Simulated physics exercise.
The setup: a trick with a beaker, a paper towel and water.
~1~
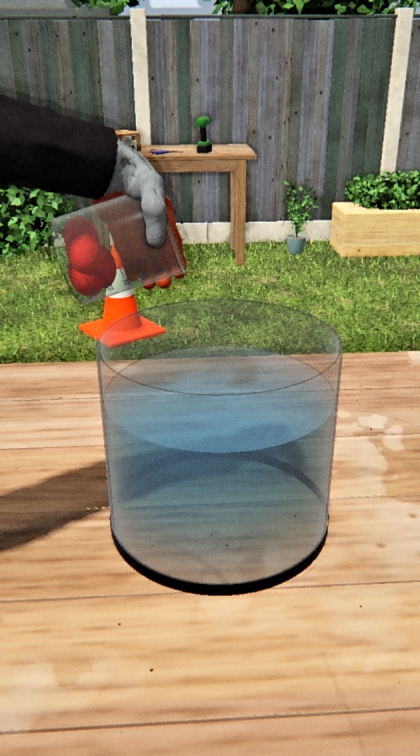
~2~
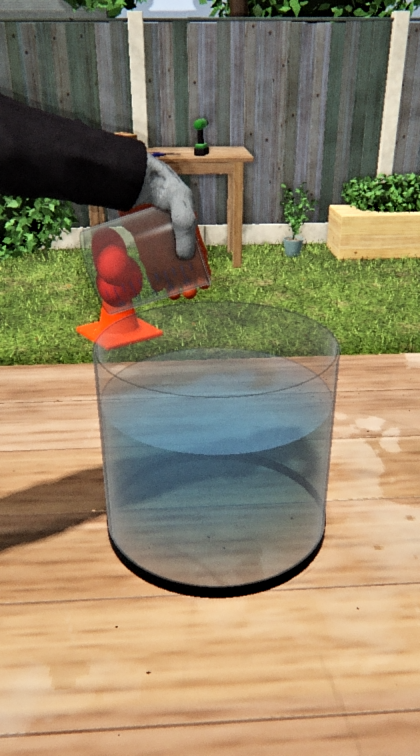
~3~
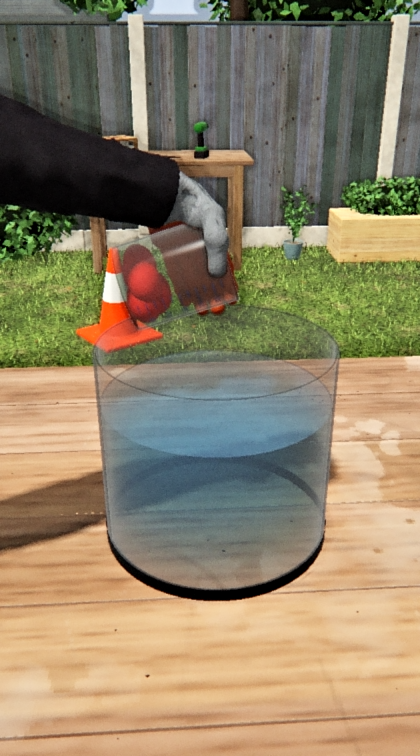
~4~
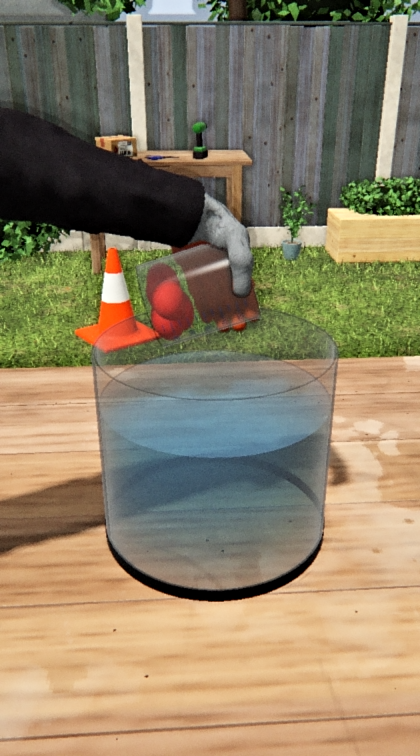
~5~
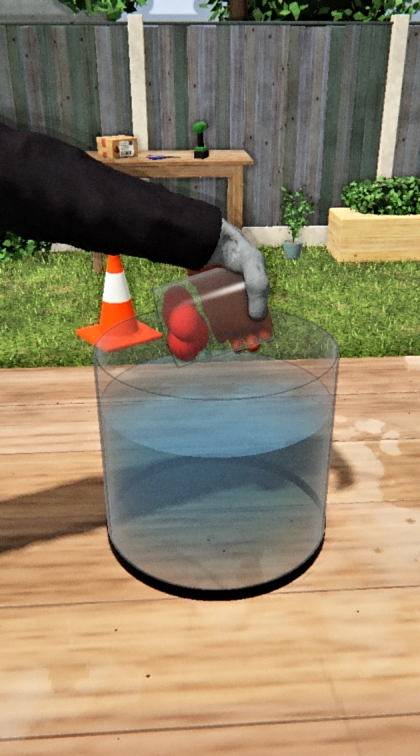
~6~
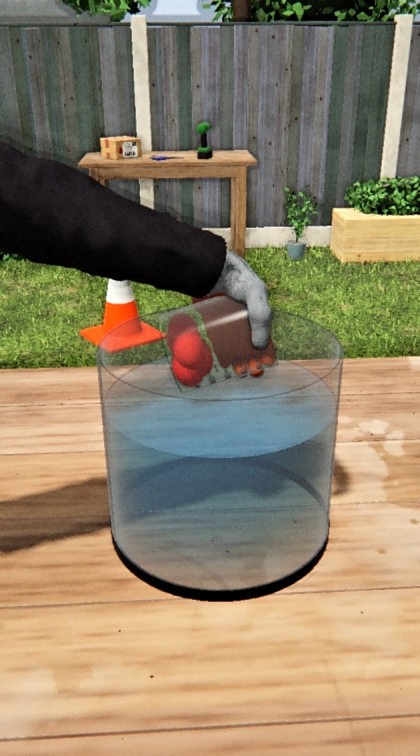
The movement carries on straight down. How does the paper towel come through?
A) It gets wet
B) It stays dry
A, it gets wet.
Soon after, the beaker enters the water.
Later, water pours in as the air escapes.
In the end, the beaker is under, flooded, and the paper towel is wet.
